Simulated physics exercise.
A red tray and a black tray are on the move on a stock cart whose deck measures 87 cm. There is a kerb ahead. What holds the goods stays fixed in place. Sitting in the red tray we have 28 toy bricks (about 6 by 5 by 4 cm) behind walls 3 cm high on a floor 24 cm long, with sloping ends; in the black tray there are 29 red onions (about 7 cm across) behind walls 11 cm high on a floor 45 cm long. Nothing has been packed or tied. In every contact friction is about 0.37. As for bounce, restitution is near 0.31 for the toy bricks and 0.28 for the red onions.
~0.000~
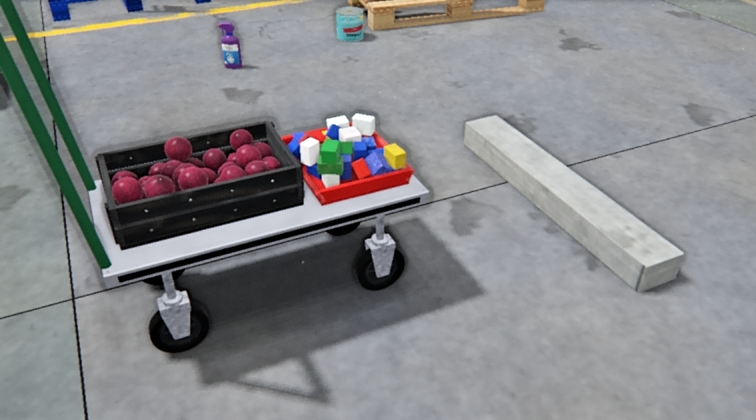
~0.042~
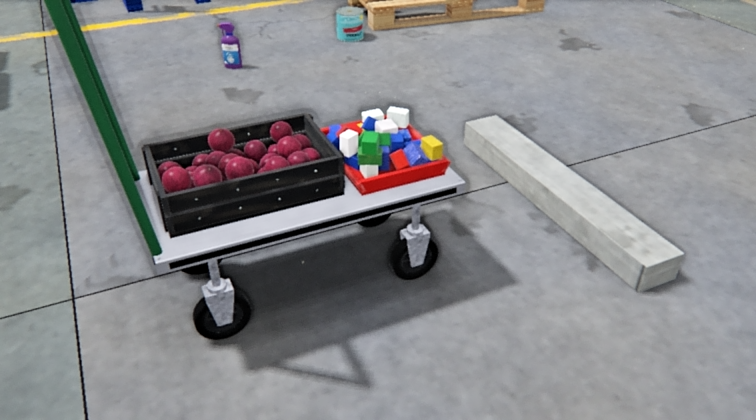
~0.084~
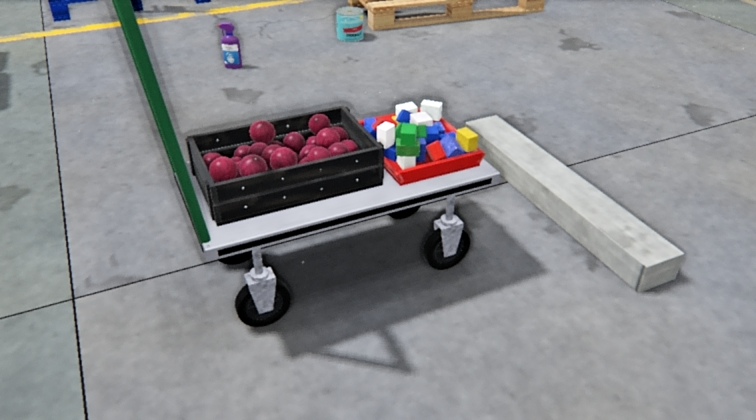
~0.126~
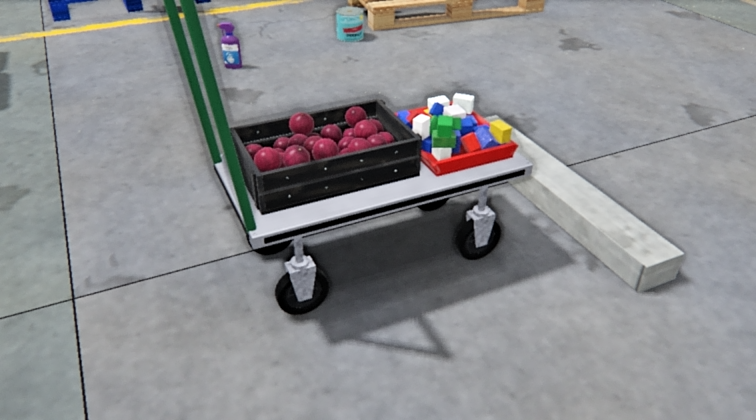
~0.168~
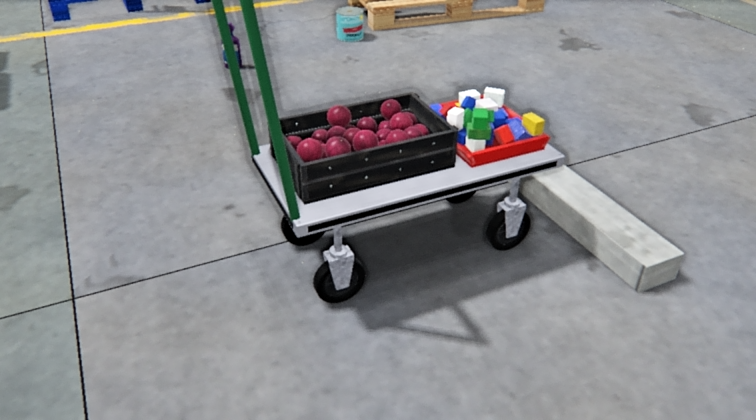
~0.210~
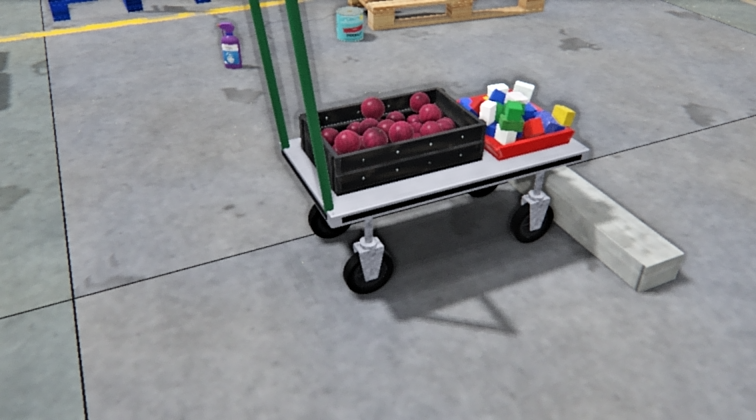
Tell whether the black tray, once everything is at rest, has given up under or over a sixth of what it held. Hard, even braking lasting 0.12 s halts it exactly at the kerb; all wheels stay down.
The black tray has given up under a sixth of it.
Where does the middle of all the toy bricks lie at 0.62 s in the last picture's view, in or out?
Their middle is at about (538, 110).
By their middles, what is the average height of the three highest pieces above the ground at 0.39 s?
Mean height: Some 54 cm.
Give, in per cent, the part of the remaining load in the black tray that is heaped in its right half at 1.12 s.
Around 60 per cent.
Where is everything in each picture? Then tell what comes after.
In the first frame (we follow the rim corner now nearest the camera), black tray at (115, 207); red tray at (319, 191); 64 cm still to roll; nothing out yet.
Black tray at (166, 195); red tray at (360, 181); 52 cm still to roll, in the second frame.
Black tray at (215, 184); red tray at (398, 172); 40 cm still to roll, in the third frame.
Black tray at (261, 174); red tray at (435, 163); 28 cm still to roll, in the fourth frame.
Black tray at (305, 164); red tray at (471, 154); stopping, in the fifth frame.
Black tray at (339, 156); red tray at (498, 147); stopping; nothing out yet, in the sixth frame.
After 0.27 s, 2 of 28 out of the red tray and 0 of 29 out of the black tray.
After 0.39 s, 8 of 28 out of the red tray and 1 of 29 out of the black tray.
After 0.62 s, 11 of 28 out of the red tray and 1 of 29 out of the black tray.
When it is over (at 1.12 s), 11 of 28 out of the red tray and 1 of 29 out of the black tray. Asked share, 1 of 29, 3 per cent.
